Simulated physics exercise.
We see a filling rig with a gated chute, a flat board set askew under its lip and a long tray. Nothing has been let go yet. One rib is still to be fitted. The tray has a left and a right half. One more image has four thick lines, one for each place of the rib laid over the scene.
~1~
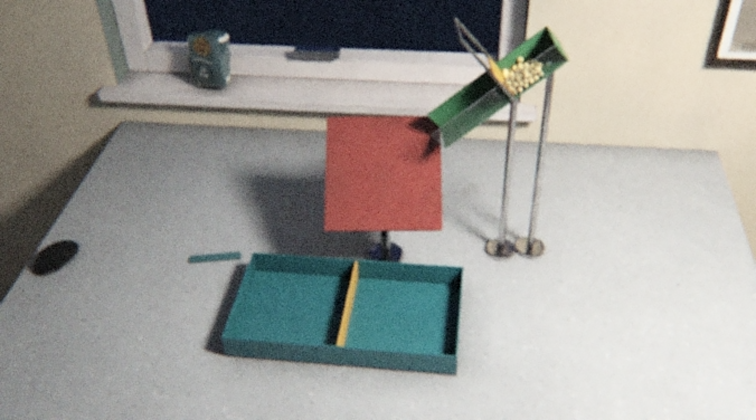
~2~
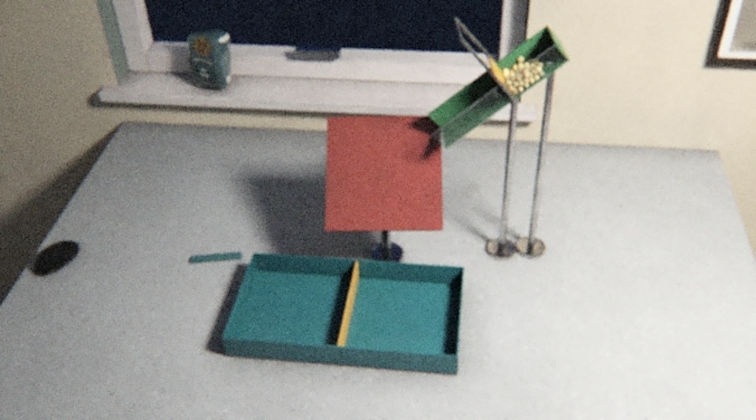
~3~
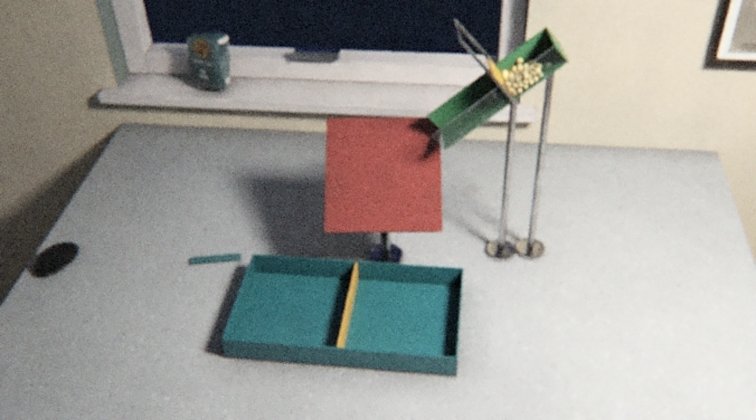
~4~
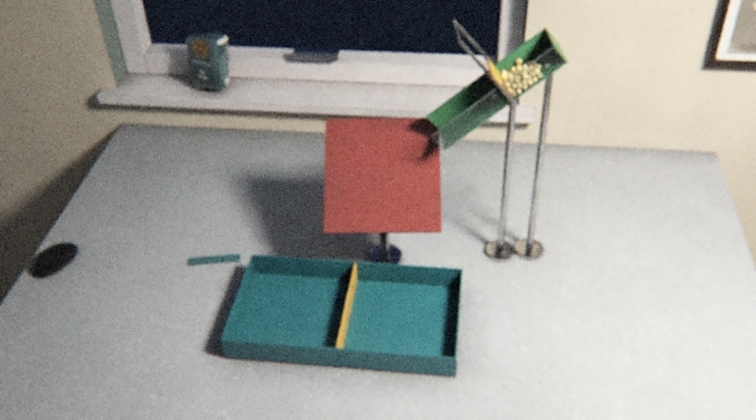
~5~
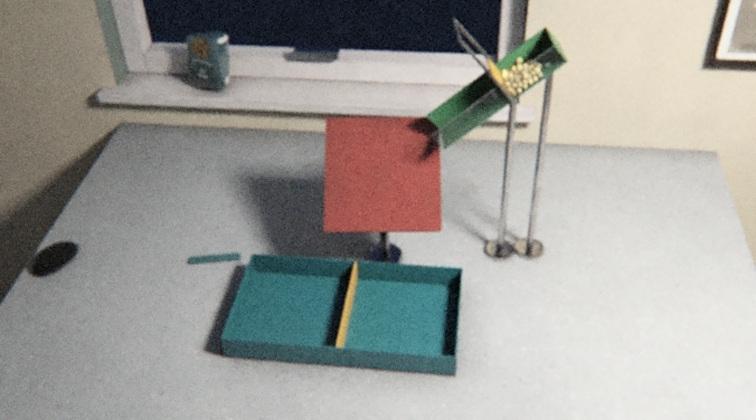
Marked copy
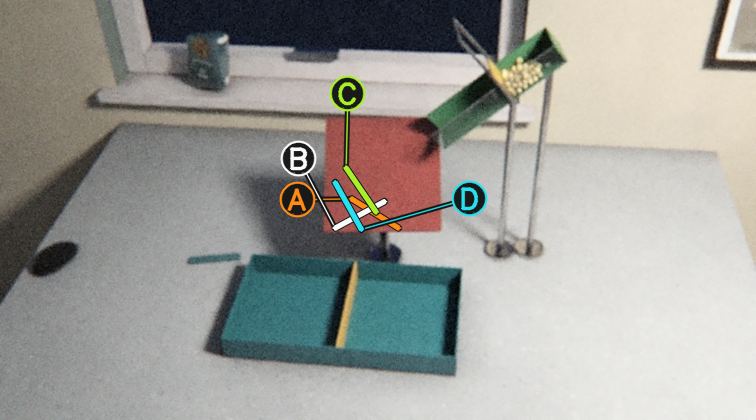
Nothing moves on the pale grey tabletop, seen from above and in front, with a dark window and its white sill behind. A green chute on two thin metal stands holds pale yellow beans behind its gate at upper right, its lip beside a tilted red board, with a teal tray divided by a yellow wall in front. The gate stays shut and the beans stay put, while the view merely jitters very slightly.
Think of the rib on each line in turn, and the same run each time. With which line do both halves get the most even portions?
The best line is B.
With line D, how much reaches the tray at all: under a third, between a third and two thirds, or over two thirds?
It is over two thirds.
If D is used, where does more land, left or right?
The right half.
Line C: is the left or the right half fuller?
The right half.
On the marked copy, line A from (351, 198) to (398, 228); line B from (384, 201) to (335, 228); line C from (346, 167) to (376, 212); line D from (335, 182) to (361, 229).
For line A, of what is caught, a small part in the left half, nearly all in the right.
For line B, of what is caught, about half in the left half, about half in the right.
For line C, of what is caught, a small part in the left half, nearly all in the right.
For line D, of what is caught, a small part in the left half, nearly all in the right.
